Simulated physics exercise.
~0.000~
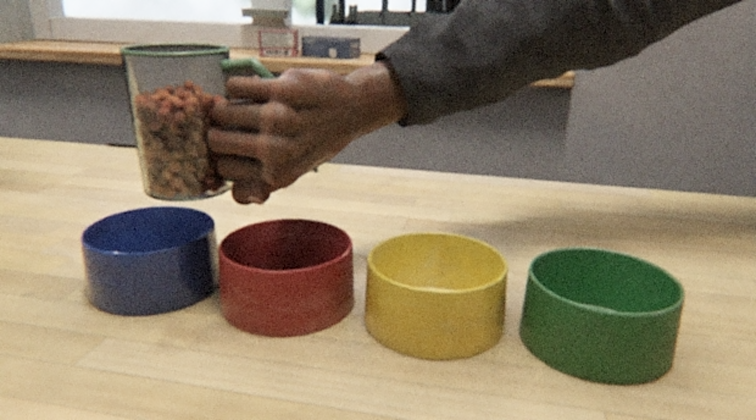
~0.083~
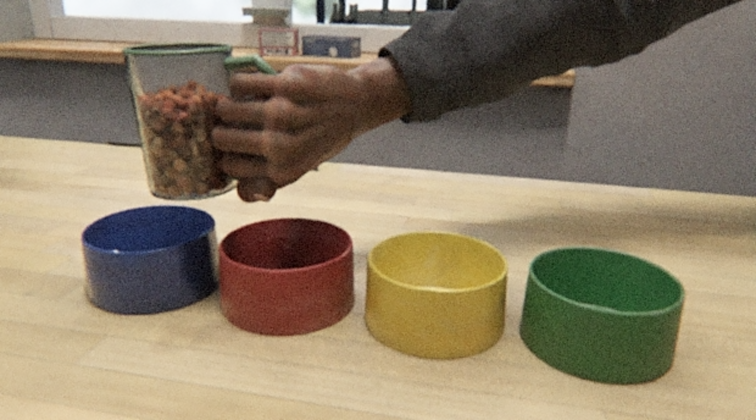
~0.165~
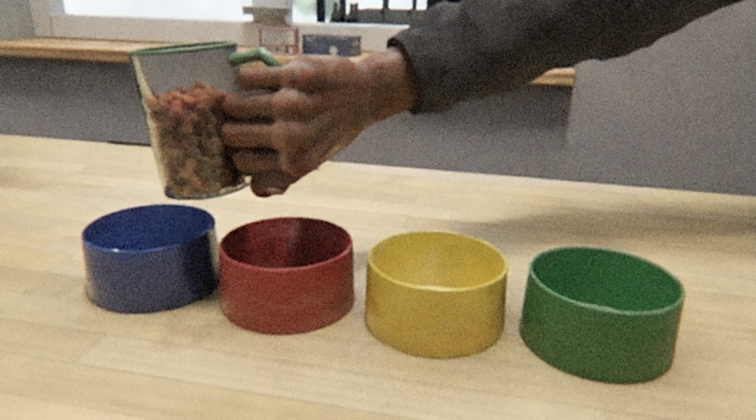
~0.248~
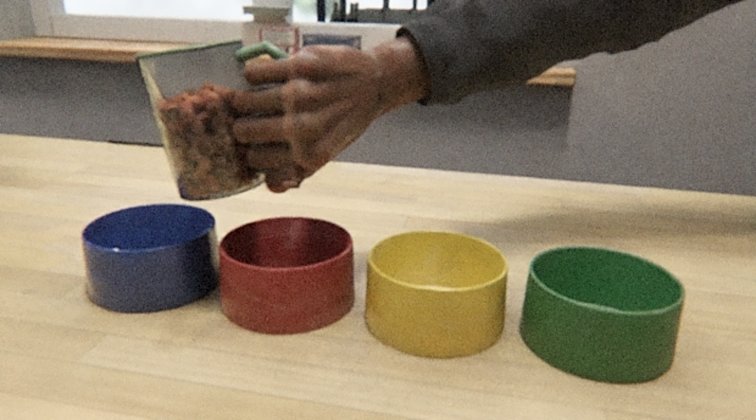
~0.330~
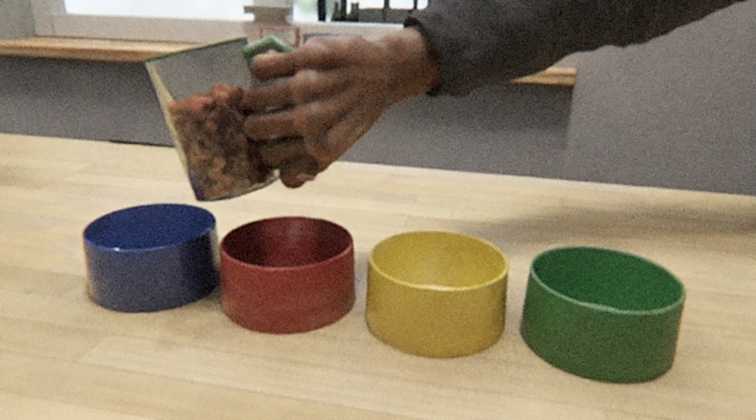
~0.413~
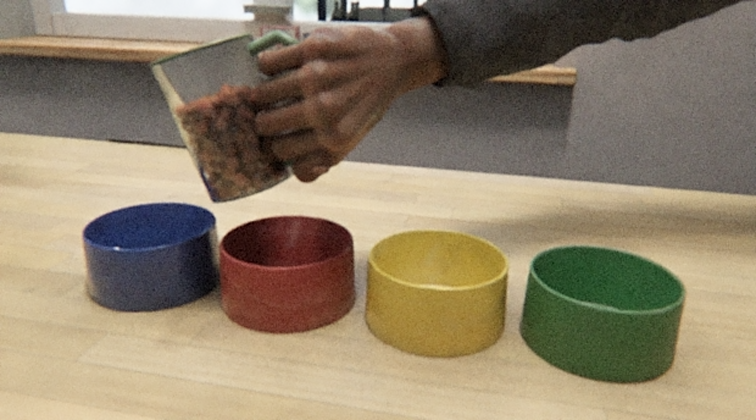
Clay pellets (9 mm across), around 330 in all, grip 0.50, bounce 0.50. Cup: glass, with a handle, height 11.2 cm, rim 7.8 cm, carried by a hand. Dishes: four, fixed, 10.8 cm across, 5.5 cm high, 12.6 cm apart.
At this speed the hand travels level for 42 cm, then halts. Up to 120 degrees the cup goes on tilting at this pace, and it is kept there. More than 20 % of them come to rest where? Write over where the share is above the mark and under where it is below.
Red: Under; blue: Under; green: Under; yellow: Over; counter: Under.
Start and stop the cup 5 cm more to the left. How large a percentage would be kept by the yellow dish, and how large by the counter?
Yellow 20, counter 30.
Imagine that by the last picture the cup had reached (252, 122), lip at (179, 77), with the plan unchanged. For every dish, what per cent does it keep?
Kept per dish: Red = 0, blue = 0, green = 0, yellow = 90.
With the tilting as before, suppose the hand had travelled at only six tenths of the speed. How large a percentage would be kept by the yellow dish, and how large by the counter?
Shares: Yellow 0, counter 0.
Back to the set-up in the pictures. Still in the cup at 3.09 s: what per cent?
My estimate is about 0 per cent.
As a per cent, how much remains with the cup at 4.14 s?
My guess is near 0 per cent.
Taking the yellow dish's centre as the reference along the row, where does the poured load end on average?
Close to 1 cm, shifted leftward.
After 2.02 s, tilt 104 degrees; cup holds 95 %.
Then, at 3.09 s, tilt 120 degrees; cup holds 0 %, yellow 90 %.
Then, at 4.14 s, tilt 120 degrees; cup holds 0 %, yellow 90 %.
By 4.4 s all is still; red 0 %, blue 0 %, green 0 %, yellow 90 %, counter 10 %.
